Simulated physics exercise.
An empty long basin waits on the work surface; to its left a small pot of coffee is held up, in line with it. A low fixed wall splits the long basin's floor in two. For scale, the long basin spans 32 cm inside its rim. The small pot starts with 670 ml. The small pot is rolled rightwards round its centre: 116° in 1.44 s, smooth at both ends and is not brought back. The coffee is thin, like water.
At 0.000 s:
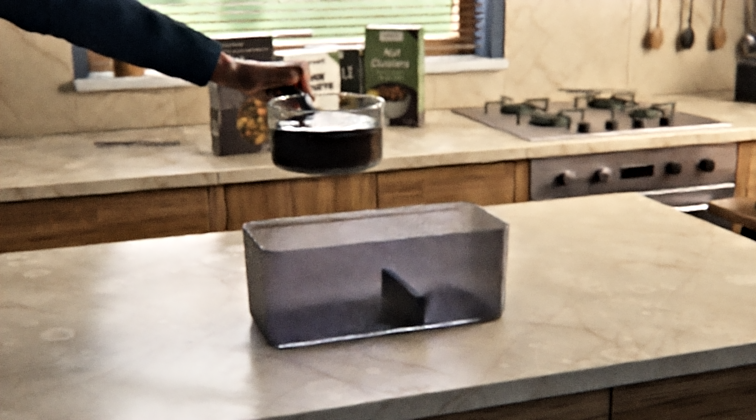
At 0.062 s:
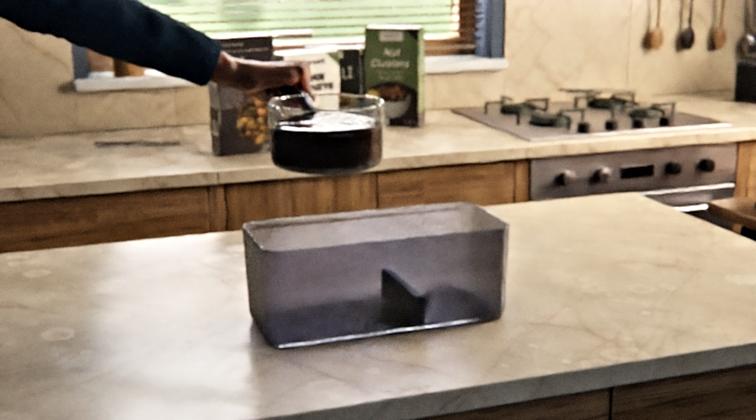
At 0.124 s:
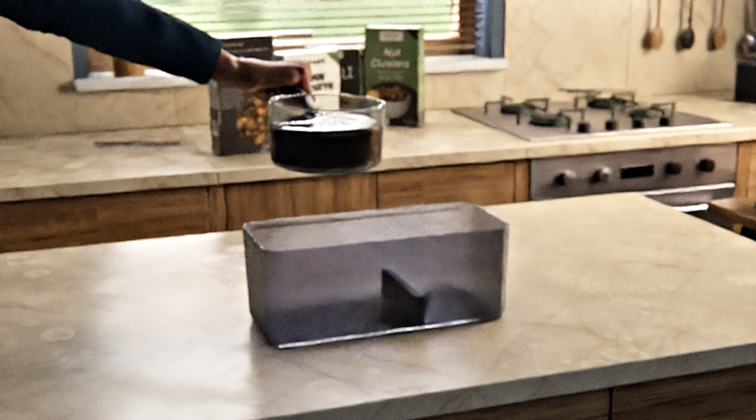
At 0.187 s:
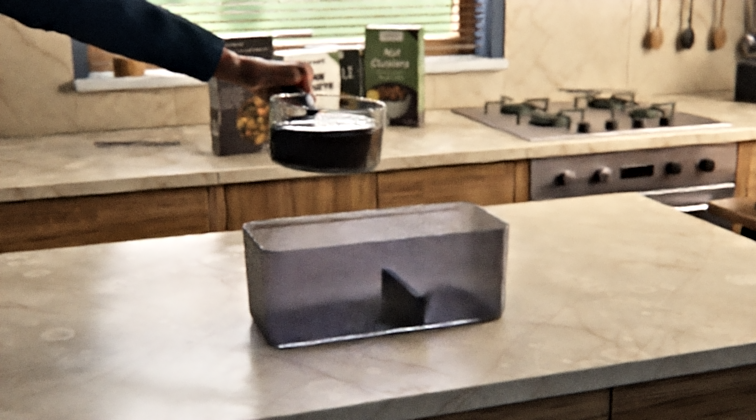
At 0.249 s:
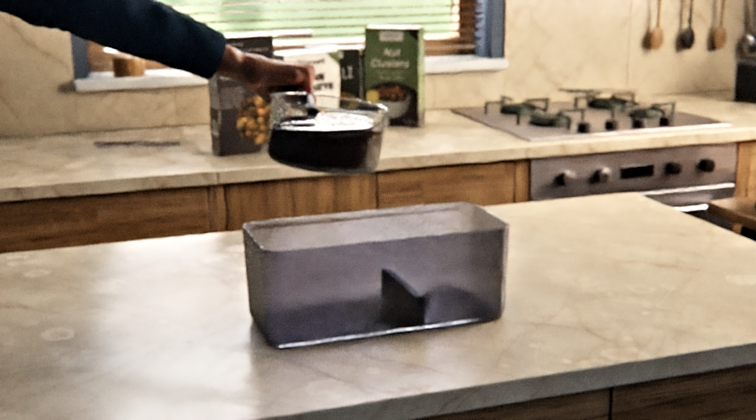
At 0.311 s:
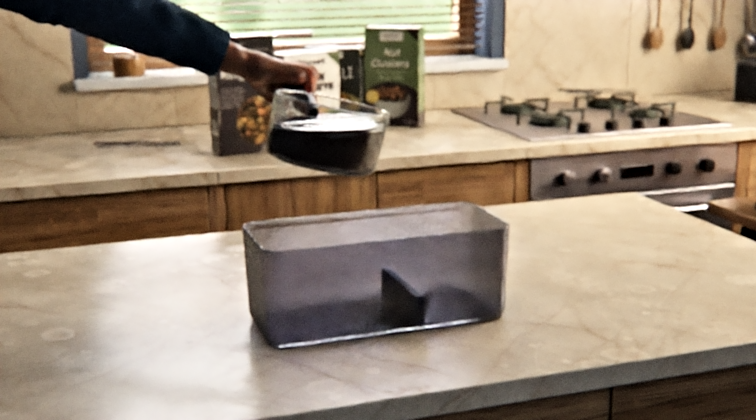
A hand holds a small pot of coffee above an empty basin and tilts it slightly rightwards.
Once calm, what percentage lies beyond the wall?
Roughly 73 per cent is past the wall.
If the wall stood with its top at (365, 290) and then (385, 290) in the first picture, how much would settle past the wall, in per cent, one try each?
First 95, then 85 per cent.
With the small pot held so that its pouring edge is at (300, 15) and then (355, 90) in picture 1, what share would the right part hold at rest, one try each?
In turn about 5 and 50 per cent.
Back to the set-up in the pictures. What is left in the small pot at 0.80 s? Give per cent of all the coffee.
Near 58 in a hundred.
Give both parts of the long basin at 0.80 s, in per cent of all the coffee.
Some 1 per cent left and 12 right.
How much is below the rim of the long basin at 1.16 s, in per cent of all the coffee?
Near 86 in a hundred.
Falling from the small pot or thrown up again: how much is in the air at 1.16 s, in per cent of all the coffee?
About 7 per cent.
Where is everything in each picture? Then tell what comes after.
In the first picture, it leans 0°; its right rim is at (380, 101); the coffee meets the walls at (272, 126) and (376, 119); the long basin's rim runs from (252, 239) to (490, 215); the wall's top is at (402, 282).
In the second picture, it leans 1°; its right rim is at (380, 101); the coffee meets the walls at (272, 126) and (376, 120).
In the third picture, it leans 2°; its right rim is at (381, 103); the coffee meets the walls at (273, 126) and (377, 119).
In the fourth picture, it leans 5°; its right rim is at (382, 105); the coffee meets the walls at (272, 125) and (377, 120).
In the fifth picture, it leans 8°; its right rim is at (383, 109); the coffee meets the walls at (272, 126) and (378, 121).
In the sixth picture, it leans 13°; its right rim is at (384, 113); the coffee meets the walls at (272, 125) and (379, 121).
Then, 0.80 s in, the tilt is 68° and 59 per cent is still to pour, 1 is left of the wall and 13 right of it.
Then, 1.16 s in, the tilt is 105° and 8 per cent is still to pour, 14 is left of the wall and 71 right of it.
Then, 1.53 s in, the tilt is 116° and 0 per cent is still to pour, 27 is left of the wall and 73 right of it.
Then, 1.94 s in, the tilt is 116° and 0 per cent is still to pour, 27 is left of the wall and 73 right of it.
Finally, 27 per cent lies left of the wall, 73 right of it and 0 outside.
